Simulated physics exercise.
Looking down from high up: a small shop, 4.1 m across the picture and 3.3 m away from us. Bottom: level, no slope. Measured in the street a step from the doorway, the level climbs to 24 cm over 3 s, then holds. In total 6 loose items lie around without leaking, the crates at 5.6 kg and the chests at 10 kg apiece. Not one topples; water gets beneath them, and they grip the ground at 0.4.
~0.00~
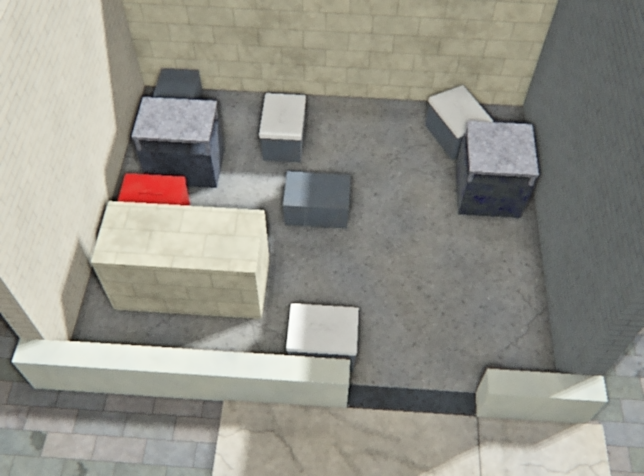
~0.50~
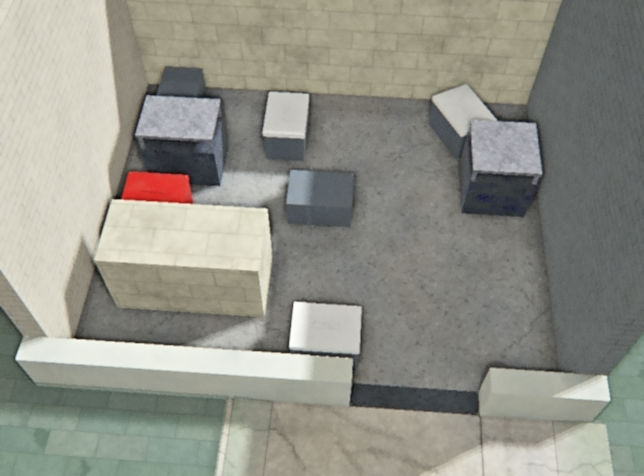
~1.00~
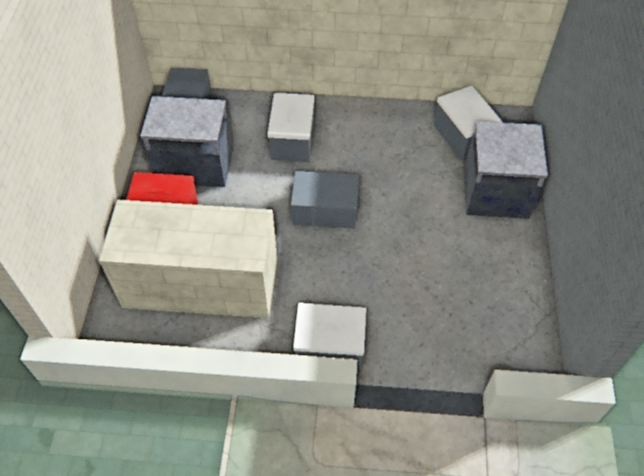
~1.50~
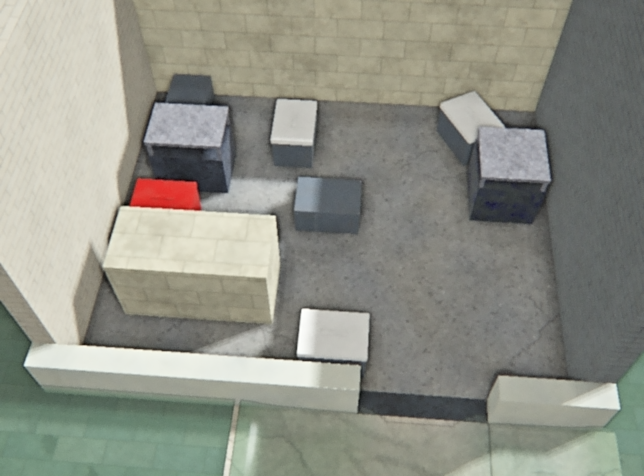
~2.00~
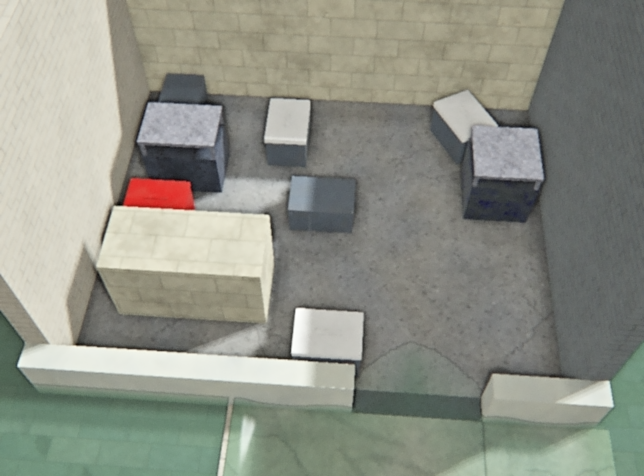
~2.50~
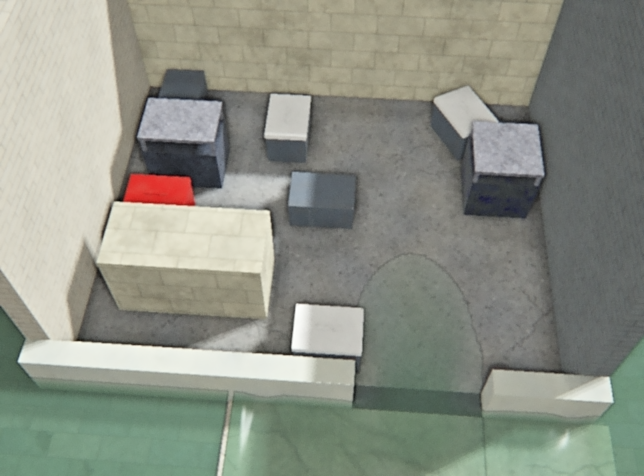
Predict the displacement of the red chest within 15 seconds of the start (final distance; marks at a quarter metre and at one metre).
Red chest: No real shift.
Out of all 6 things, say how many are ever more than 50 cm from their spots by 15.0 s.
The number is 4.
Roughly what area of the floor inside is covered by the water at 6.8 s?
Some 10.5 m2 of it.
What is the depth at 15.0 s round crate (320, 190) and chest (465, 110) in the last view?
Depths: Near 14 cm, then near 20 cm.
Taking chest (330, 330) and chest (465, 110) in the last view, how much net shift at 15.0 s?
Shifts: 40 cm / 0 cm.
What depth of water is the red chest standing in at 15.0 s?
About 18 cm.
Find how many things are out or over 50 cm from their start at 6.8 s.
Tally at that time: 2.
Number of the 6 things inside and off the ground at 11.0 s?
At that point I count 6.
After 3.5 s the red chest is near (156, 193), 0.0 m from its start, aground; 0 afloat.
After 6.8 s the red chest is near (156, 193), 0.0 m from its start, aground; 4 afloat.
After 11.0 s the red chest is near (174, 184), 0.2 m from its start, afloat; 6 afloat.
After 15.0 s the red chest is near (156, 178), 0.1 m from its start, afloat; 6 afloat.
